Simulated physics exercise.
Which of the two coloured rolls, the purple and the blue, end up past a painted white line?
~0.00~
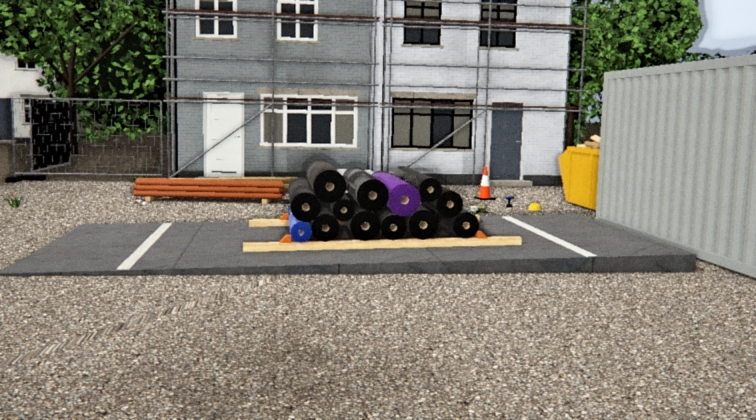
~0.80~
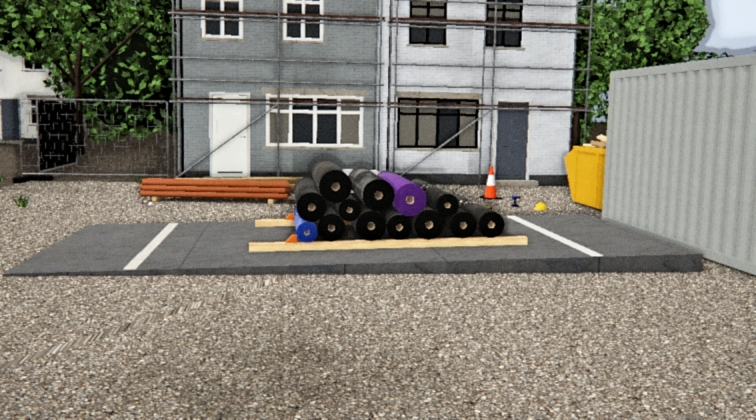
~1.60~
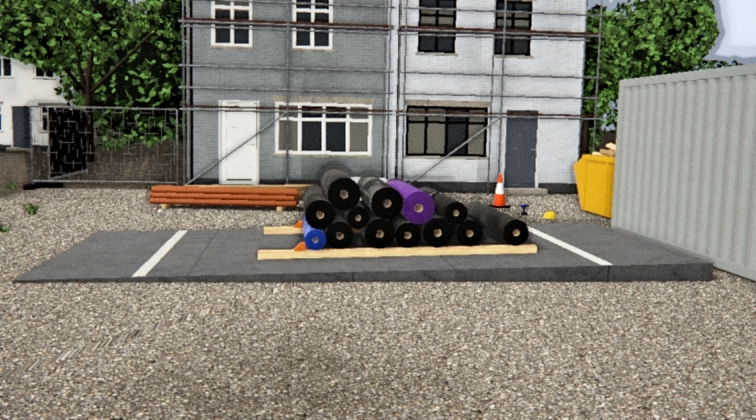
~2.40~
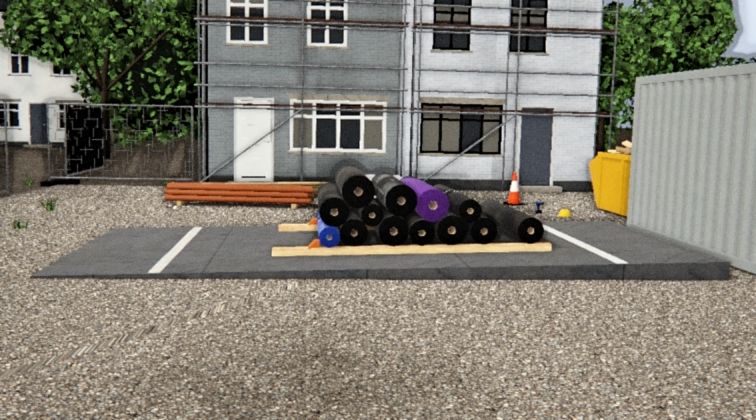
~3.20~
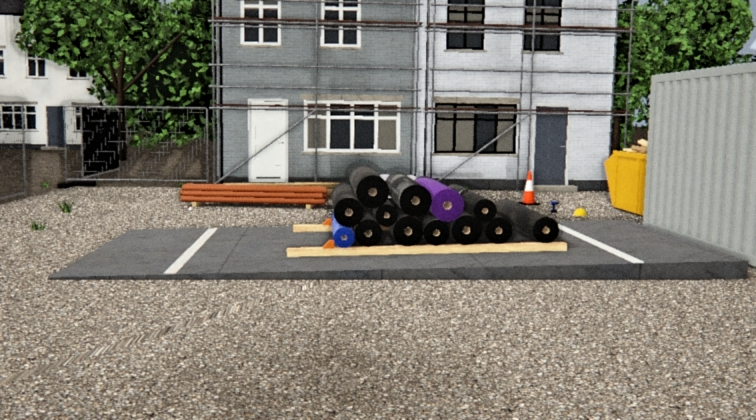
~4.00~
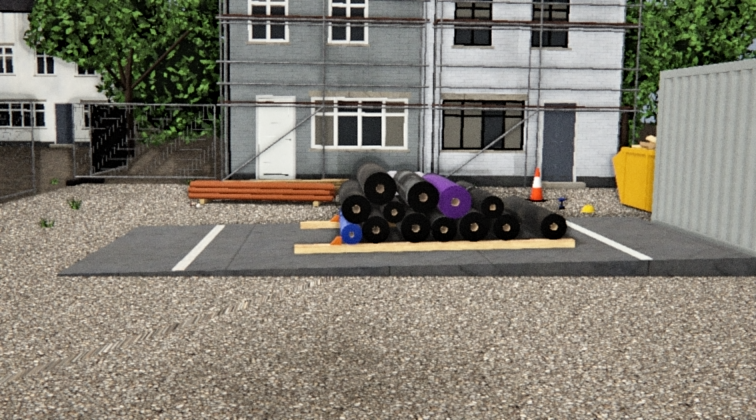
Neither of them does. The purple roll stays up on the others and the blue one stays at the left end of the bottom row, both between the lines.
Stack of black, purple and blue rolls slumping slightly at its right end after losing a chock, then resting between white lines.
